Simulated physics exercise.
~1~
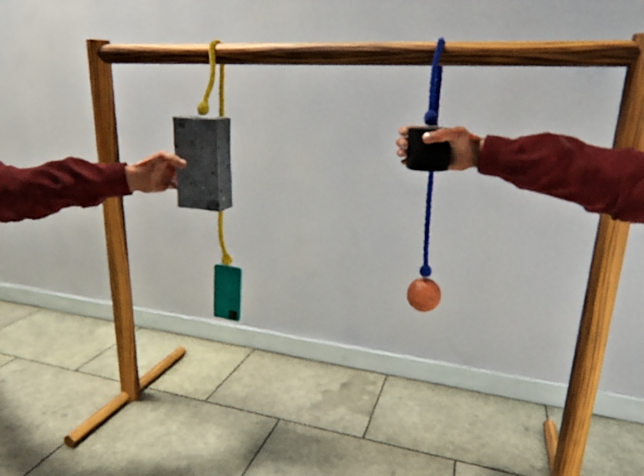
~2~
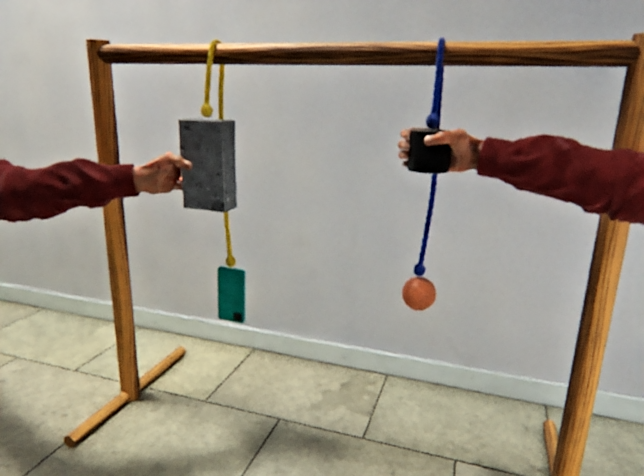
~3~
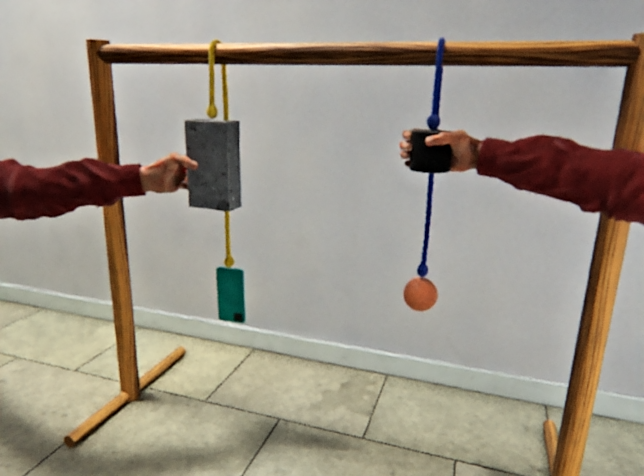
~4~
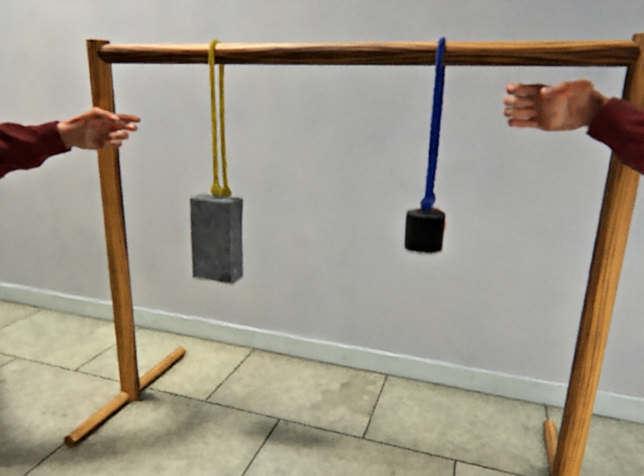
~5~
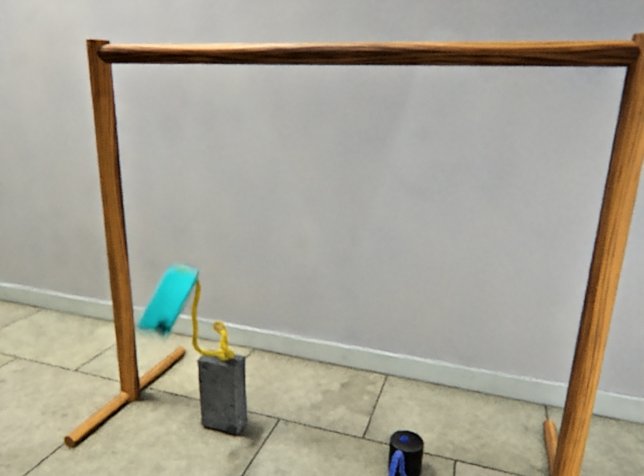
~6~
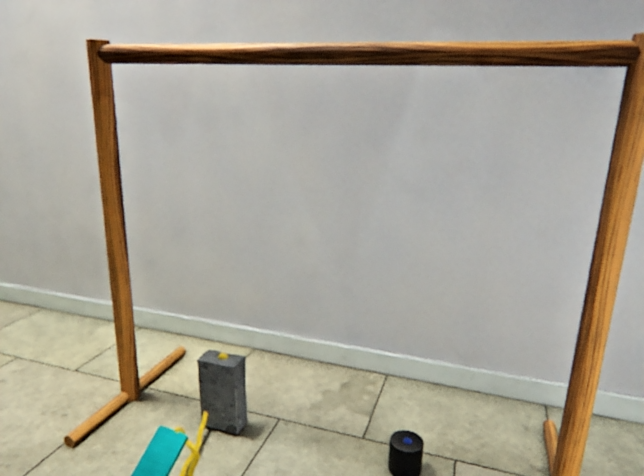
Two hands in dark red sleeves hold up a grey block and a small black cylinder hung from a wooden rail, seen from the front by a still camera in a grey-walled room with a tiled floor. The block, at left, shares a yellow rope with a teal phone; the cylinder, at right, shares a blue rope with an orange ball. The block shifts slightly right before both hands let go and draw back. Block and cylinder drop, pulling their ropes off the rail. Both end upright on the floor, the phone tumbling down in front of the block.
